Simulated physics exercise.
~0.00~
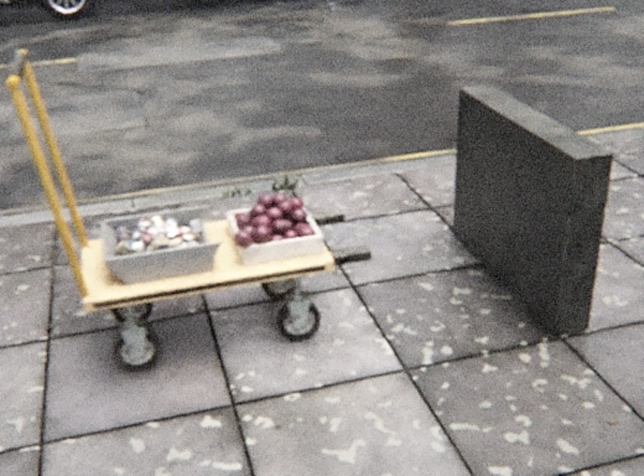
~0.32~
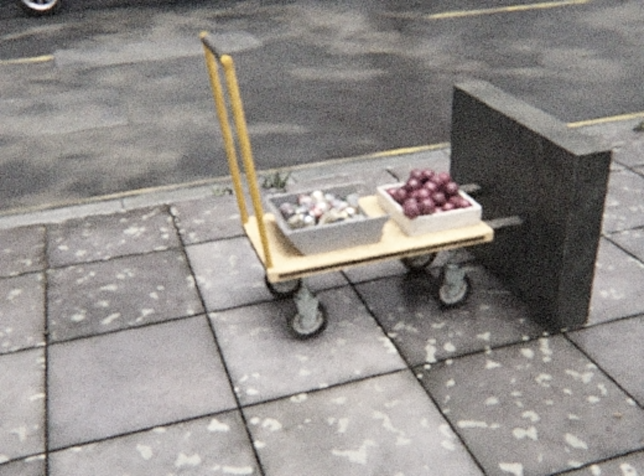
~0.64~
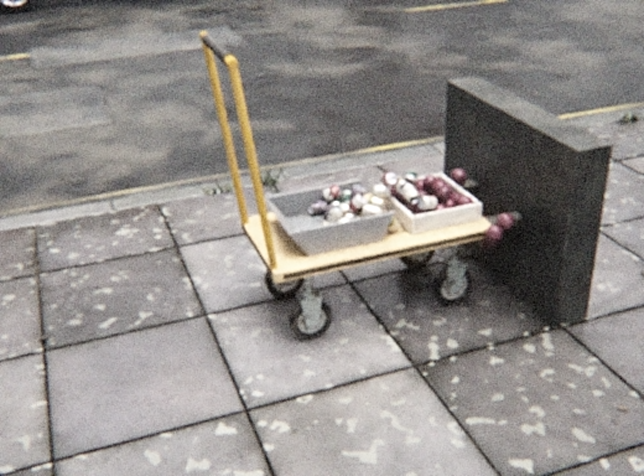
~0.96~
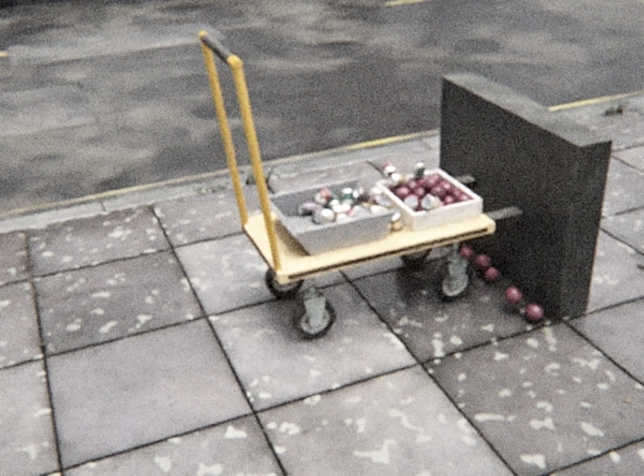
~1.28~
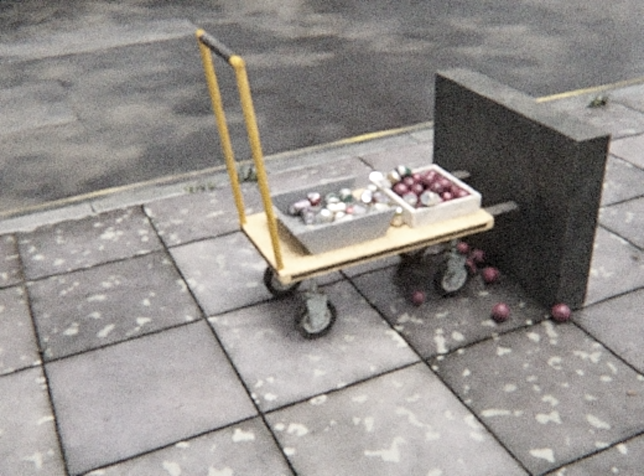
On a paved sidewalk beside a road, a yellow-handled platform trolley carries a grey crate of small cans and a white crate of dark red onions. It rolls right toward a dark upright wall and stops with its front buffers against it. The loads surge forward, some onions spilling over the front while cans tumble toward and into the white crate. The fallen onions drop to the paving and scatter along the foot of the wall. The trolley ends at rest, both crates still partly full, with several onions lying on the slabs around its front.
